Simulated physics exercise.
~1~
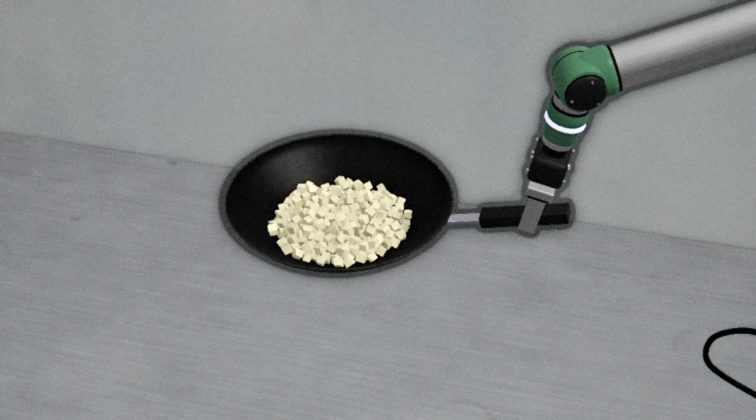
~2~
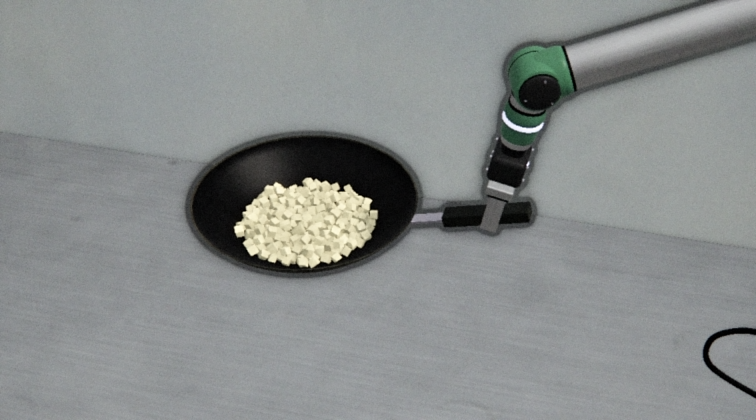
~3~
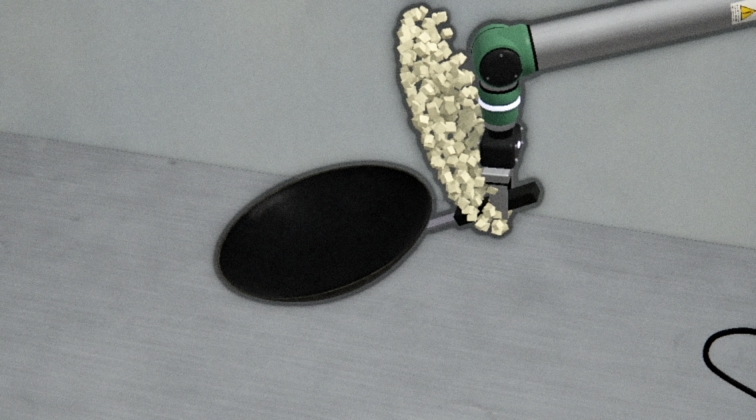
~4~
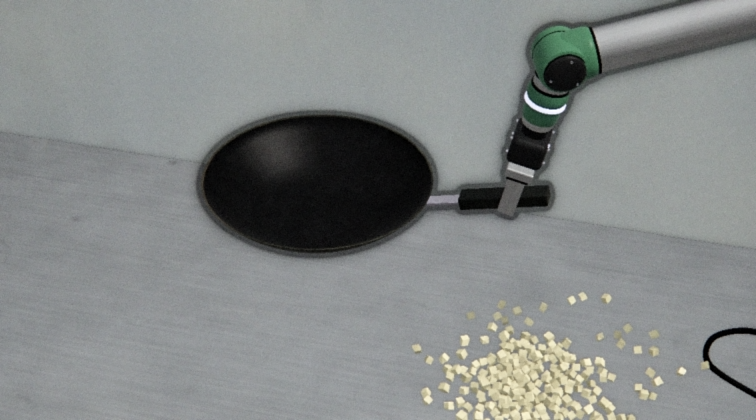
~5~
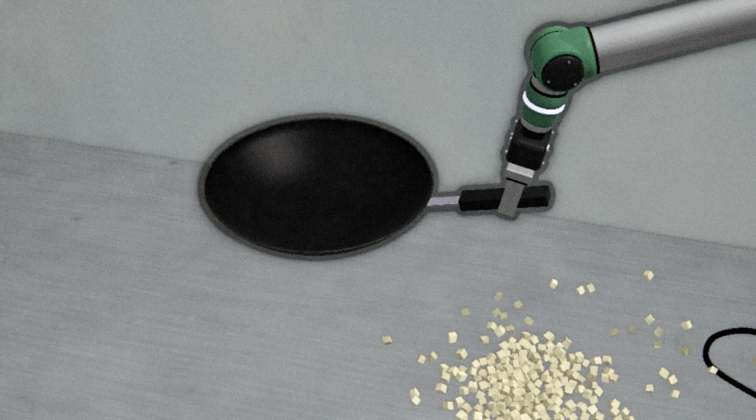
A robot arm with a green joint and a silver tube reaches in from the upper right, gripping the handle of a black pan on a plain grey surface, seen from a fixed, raised, slightly tilted view. A heap of pale, cream-coloured cubes sits in the pan, and a black cord curls at the right edge. The arm shifts the pan a little left, then tips it, and the cubes fly up in a long streak over the handle. They miss the pan and scatter across the surface at lower right, while the emptied pan levels and stays held still.
